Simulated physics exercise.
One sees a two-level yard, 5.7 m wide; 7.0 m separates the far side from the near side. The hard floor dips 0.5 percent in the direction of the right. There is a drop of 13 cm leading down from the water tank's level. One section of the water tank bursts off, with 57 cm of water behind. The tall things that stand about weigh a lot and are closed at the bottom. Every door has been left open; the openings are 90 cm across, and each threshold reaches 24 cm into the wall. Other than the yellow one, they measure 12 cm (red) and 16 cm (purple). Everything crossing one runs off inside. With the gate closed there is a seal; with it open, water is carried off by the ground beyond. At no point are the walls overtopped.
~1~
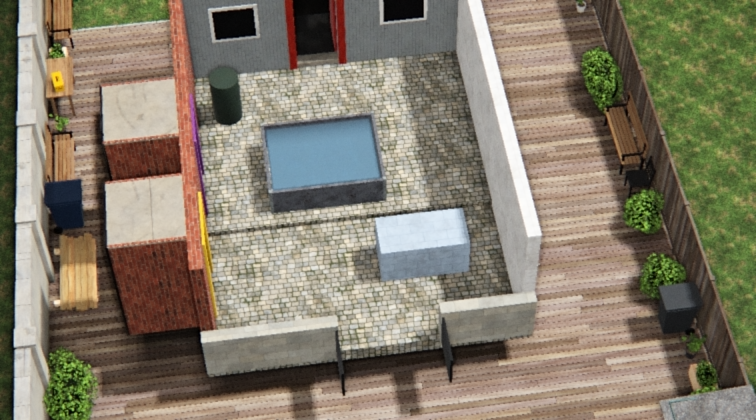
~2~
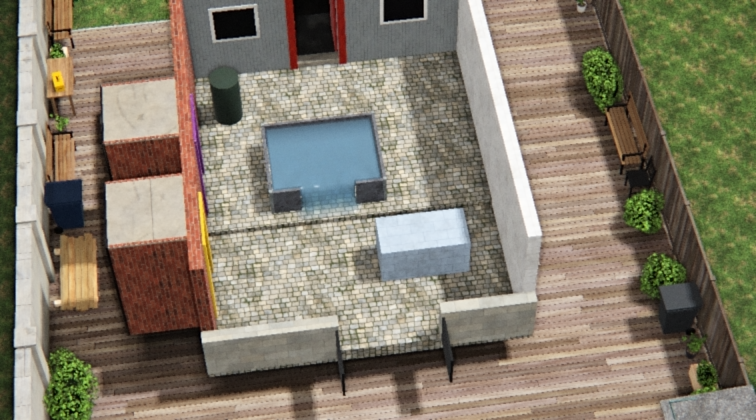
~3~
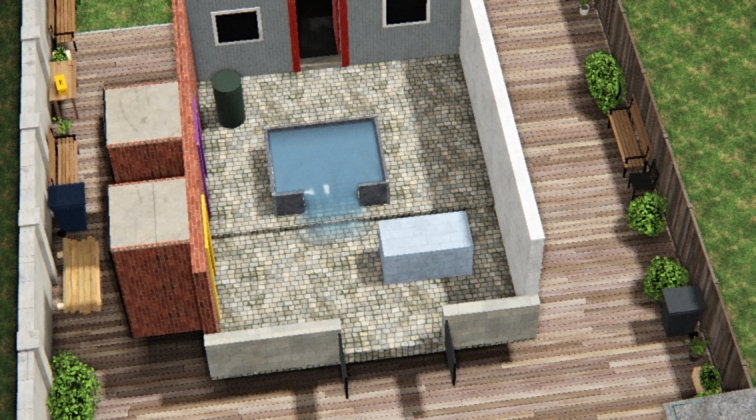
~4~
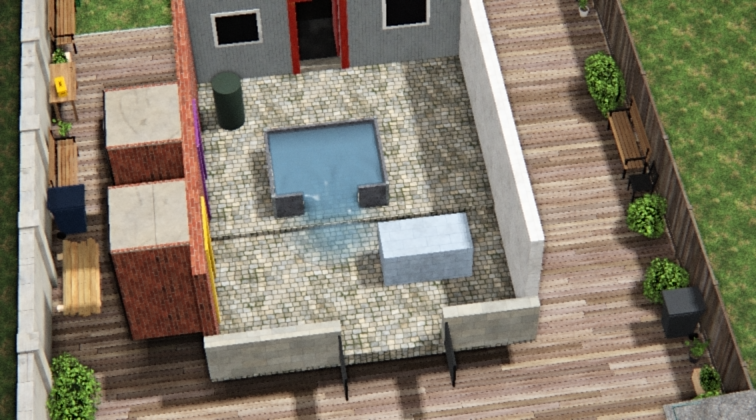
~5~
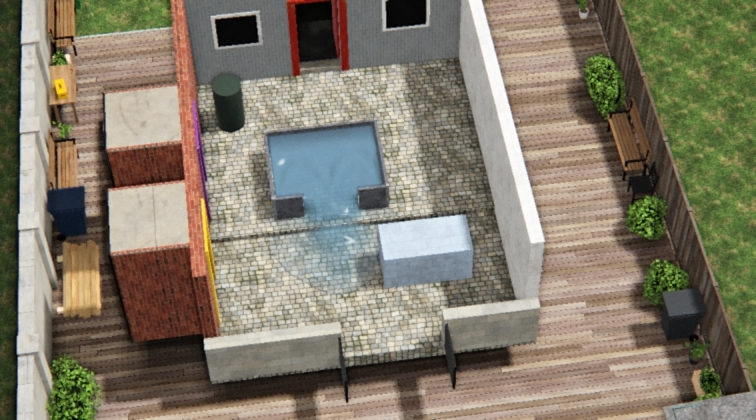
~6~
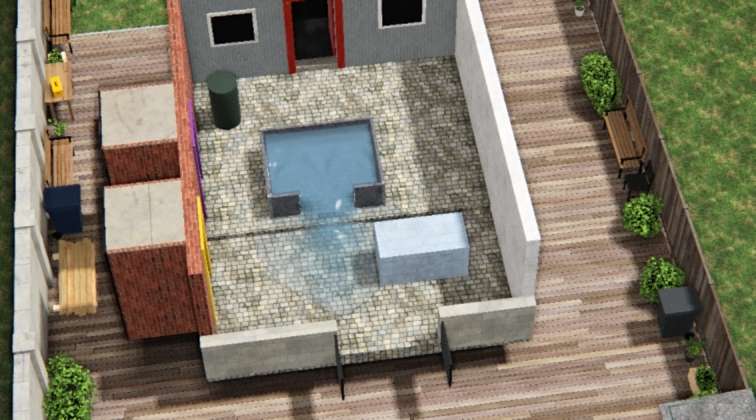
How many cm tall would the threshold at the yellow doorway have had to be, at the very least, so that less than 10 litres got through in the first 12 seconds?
It needed to be roughly 6 cm tall.
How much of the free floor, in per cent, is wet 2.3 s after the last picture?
Some 30 in a hundred.
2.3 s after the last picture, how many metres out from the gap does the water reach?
Roughly 4.0 metres.
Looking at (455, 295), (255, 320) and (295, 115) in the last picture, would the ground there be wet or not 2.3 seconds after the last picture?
Taking the spots one by one: Untouched, swamped, untouched.
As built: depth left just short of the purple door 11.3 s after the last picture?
Some 0.0 cm.
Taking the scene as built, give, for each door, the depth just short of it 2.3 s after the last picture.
Door depths (cm): Red = 0, purple = 0, yellow = 11.
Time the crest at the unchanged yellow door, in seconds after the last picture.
That happens close to 2.4 s on the clock.
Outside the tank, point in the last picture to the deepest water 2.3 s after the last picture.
Near (218, 359).
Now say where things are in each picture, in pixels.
In the first frame, the water tank at (323, 154) is whole and still, 57 cm deep; the yellow door at (208, 262) is dry.
In the second frame, the front is at (305, 218), 0.3 m from the gap at (329, 199); 0.2 m2 of floor is wet, 57 cm left at the back.
In the third frame, the front is at (323, 242), 0.7 m from the gap at (332, 203); 0.8 m2 of floor is wet, 57 cm left at the back.
In the fourth frame, the front is at (325, 264), 1.2 m from the gap at (331, 205); 1.7 m2 of floor is wet, 57 cm left at the back.
In the fifth frame, the front is at (339, 292), 1.9 m from the gap at (331, 206); 2.8 m2 of floor is wet, 52 cm left at the back.
In the sixth frame, the gap is at (327, 204), the front 2.4 m out at (338, 312); the back of the water tank holds 47 cm; 1.4 m in a straight line remain to the yellow door at (207, 266).
Then, 0.7 s after the last picture water covers 25 % of the floor, deepest (28 cm) near (325, 220); it has not reached the yellow door.
Then, 2.3 s after the last picture water covers 30 % of the floor, deepest (23 cm) near (218, 359); 11 cm at the yellow door, 0 litres in over its 25 cm threshold.
Then, 11.3 s after the last picture water covers 45 % of the floor, deepest (7 cm) near (266, 353); 4 cm at the yellow door, 0 litres in over its 25 cm threshold.
At the yellow door as built, the water peaked near 11 cm, 2.3 s after the last picture.
With a threshold of 5 cm, 17 litres would have come in within the 12 s; with 6.5 cm, 7 litres. So under 10 litres takes about 6 cm.
